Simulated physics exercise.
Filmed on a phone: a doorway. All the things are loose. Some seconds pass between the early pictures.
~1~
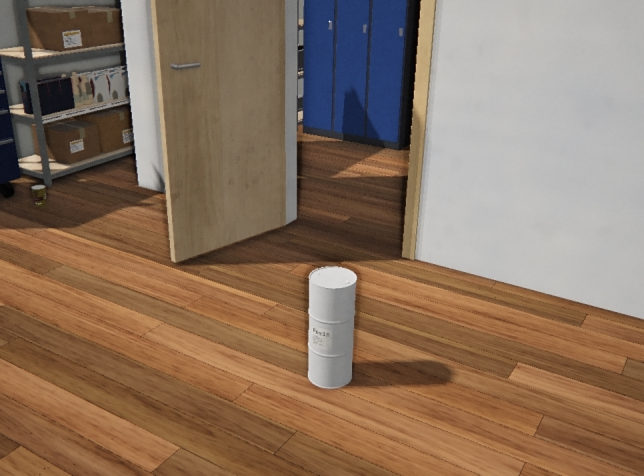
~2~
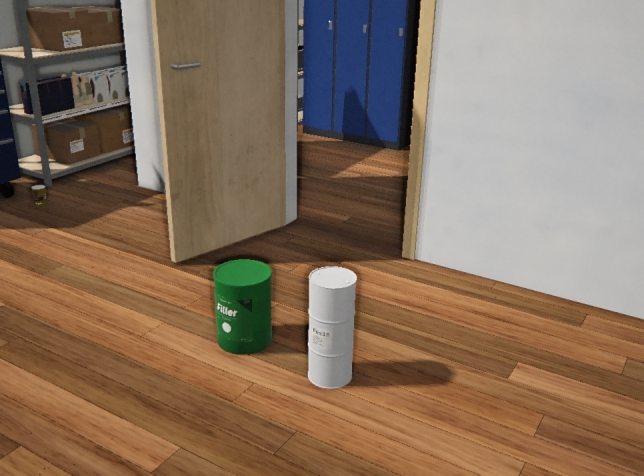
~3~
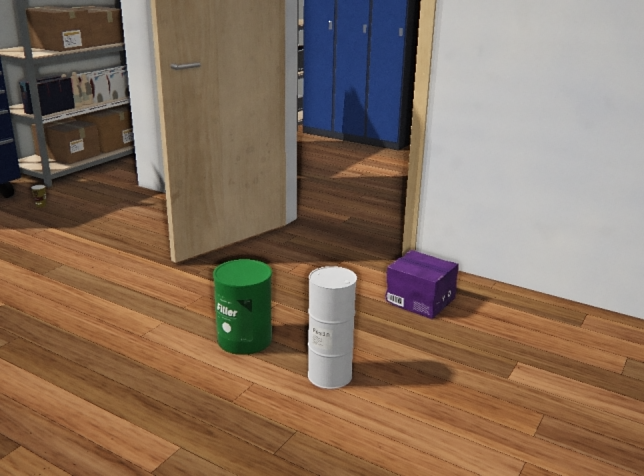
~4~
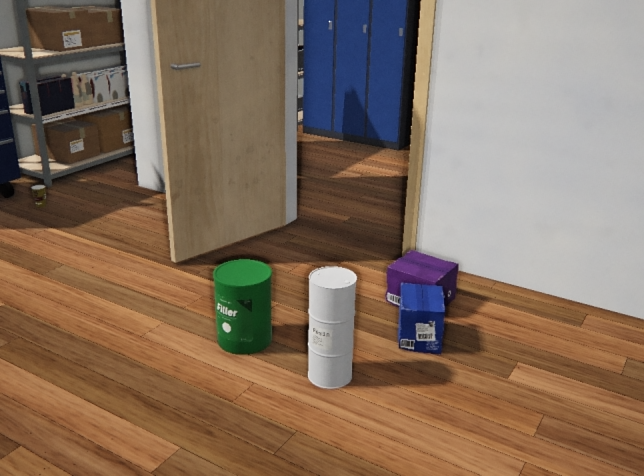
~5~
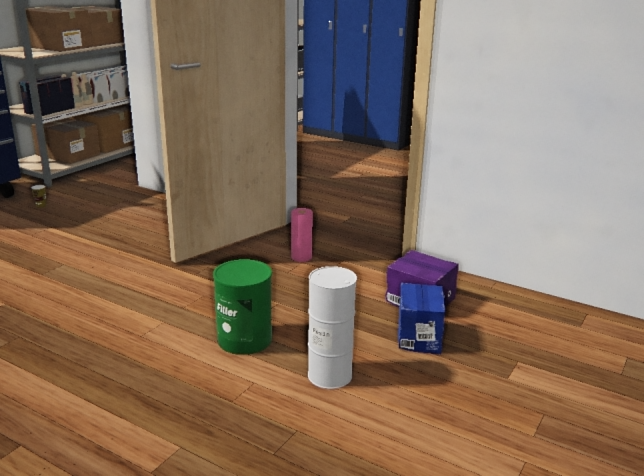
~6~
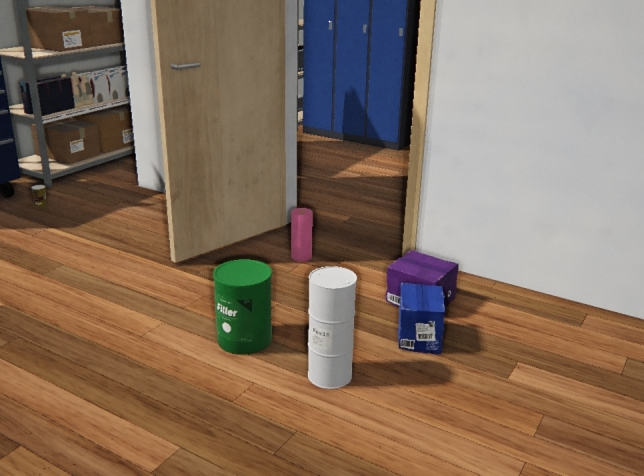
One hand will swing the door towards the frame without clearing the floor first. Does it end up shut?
Here the door shuts.
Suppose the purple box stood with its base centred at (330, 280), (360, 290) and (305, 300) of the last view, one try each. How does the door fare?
First, it stops short; second, it shuts; third, it reaches the frame.
Then, 1.10 s after the last picture, door 64° open.
Then, 1.70 s after the last picture, door 31° open; pink roll slid about its own width near (333, 232).
Then, 2.20 s after the last picture, door 4° open; pink roll slid well along near (363, 222).
At rest, door 0° open; moved from the start, pink roll; the other 4 in place. Seen from the same camera at the end, pink roll near (367, 219).
